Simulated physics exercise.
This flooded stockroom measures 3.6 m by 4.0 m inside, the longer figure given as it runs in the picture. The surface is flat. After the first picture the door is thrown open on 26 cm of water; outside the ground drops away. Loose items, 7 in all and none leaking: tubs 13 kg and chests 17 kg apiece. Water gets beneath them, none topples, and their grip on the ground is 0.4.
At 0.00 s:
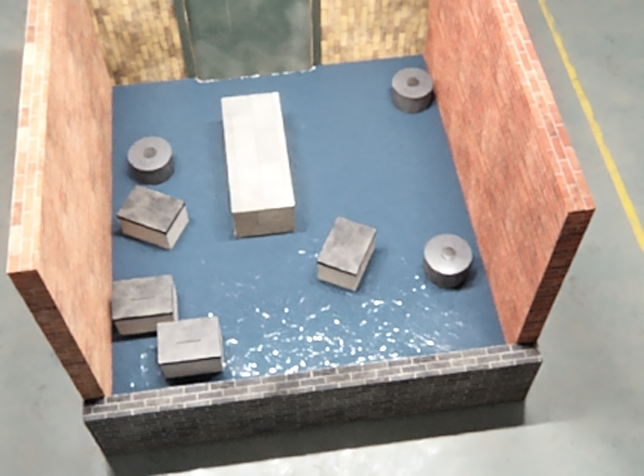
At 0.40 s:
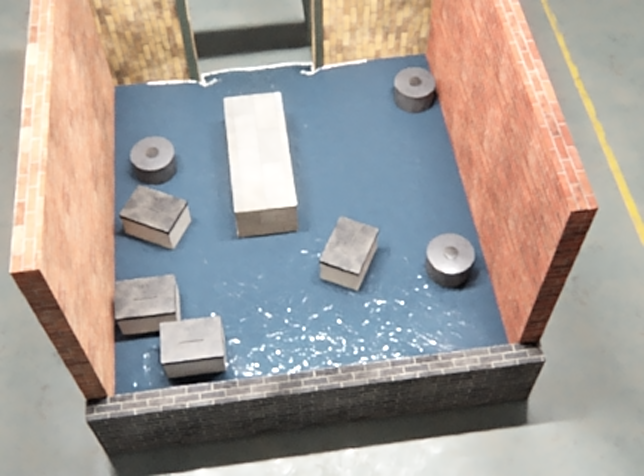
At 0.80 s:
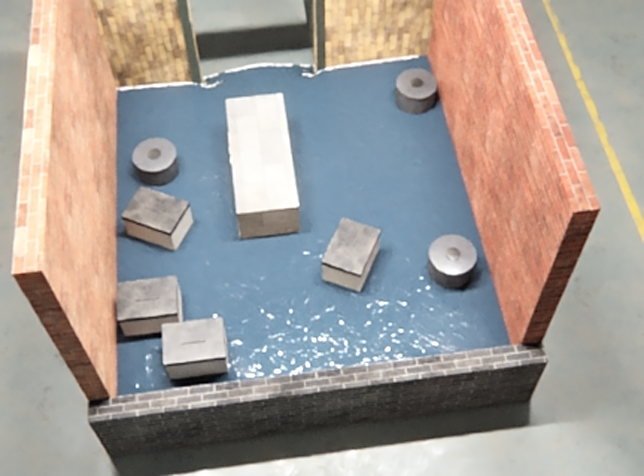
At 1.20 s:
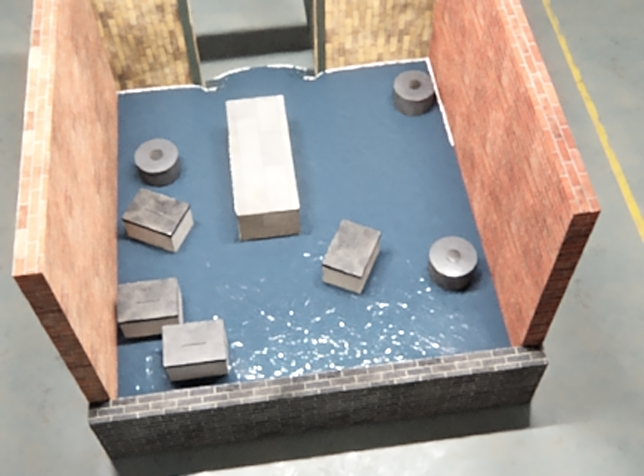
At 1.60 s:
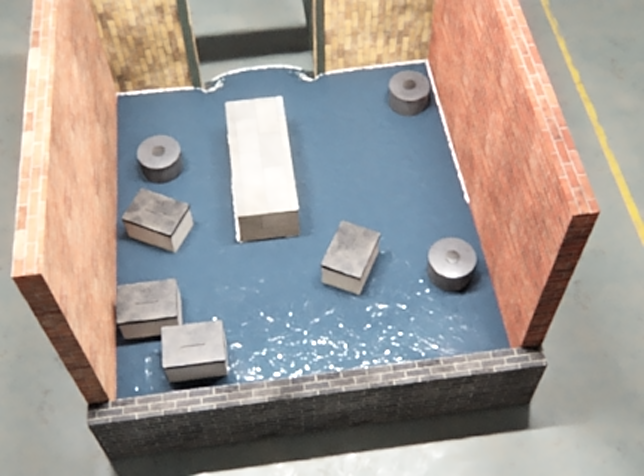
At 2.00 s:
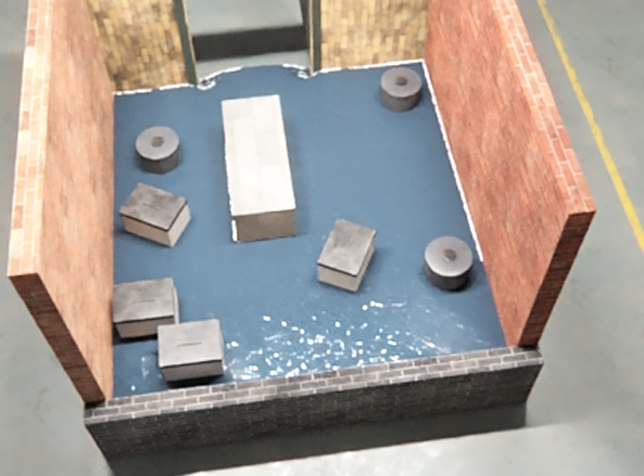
A flooded brick-walled room standing open at the back after its door vanishes, grey tubs drifting slightly among still chests.
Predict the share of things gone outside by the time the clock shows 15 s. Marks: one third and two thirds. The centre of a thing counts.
That comes to from one to two thirds.
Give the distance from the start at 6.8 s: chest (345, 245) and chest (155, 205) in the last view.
In turn: 80 cm, 120 cm.
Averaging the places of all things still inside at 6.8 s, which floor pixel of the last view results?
Around (264, 217).
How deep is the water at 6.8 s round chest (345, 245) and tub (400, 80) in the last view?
About 18 and 14 cm.
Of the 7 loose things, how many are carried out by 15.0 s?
4 of them.
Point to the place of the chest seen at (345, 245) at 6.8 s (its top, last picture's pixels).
Near (333, 193).
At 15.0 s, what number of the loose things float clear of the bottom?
3 of them.
After 3.0 s 0 of 7 are out; 7 afloat.
After 6.8 s 1 of 7 are out; 6 afloat.
After 11.0 s 3 of 7 are out; 4 afloat.
After 15.0 s 4 of 7 are out; 3 afloat.
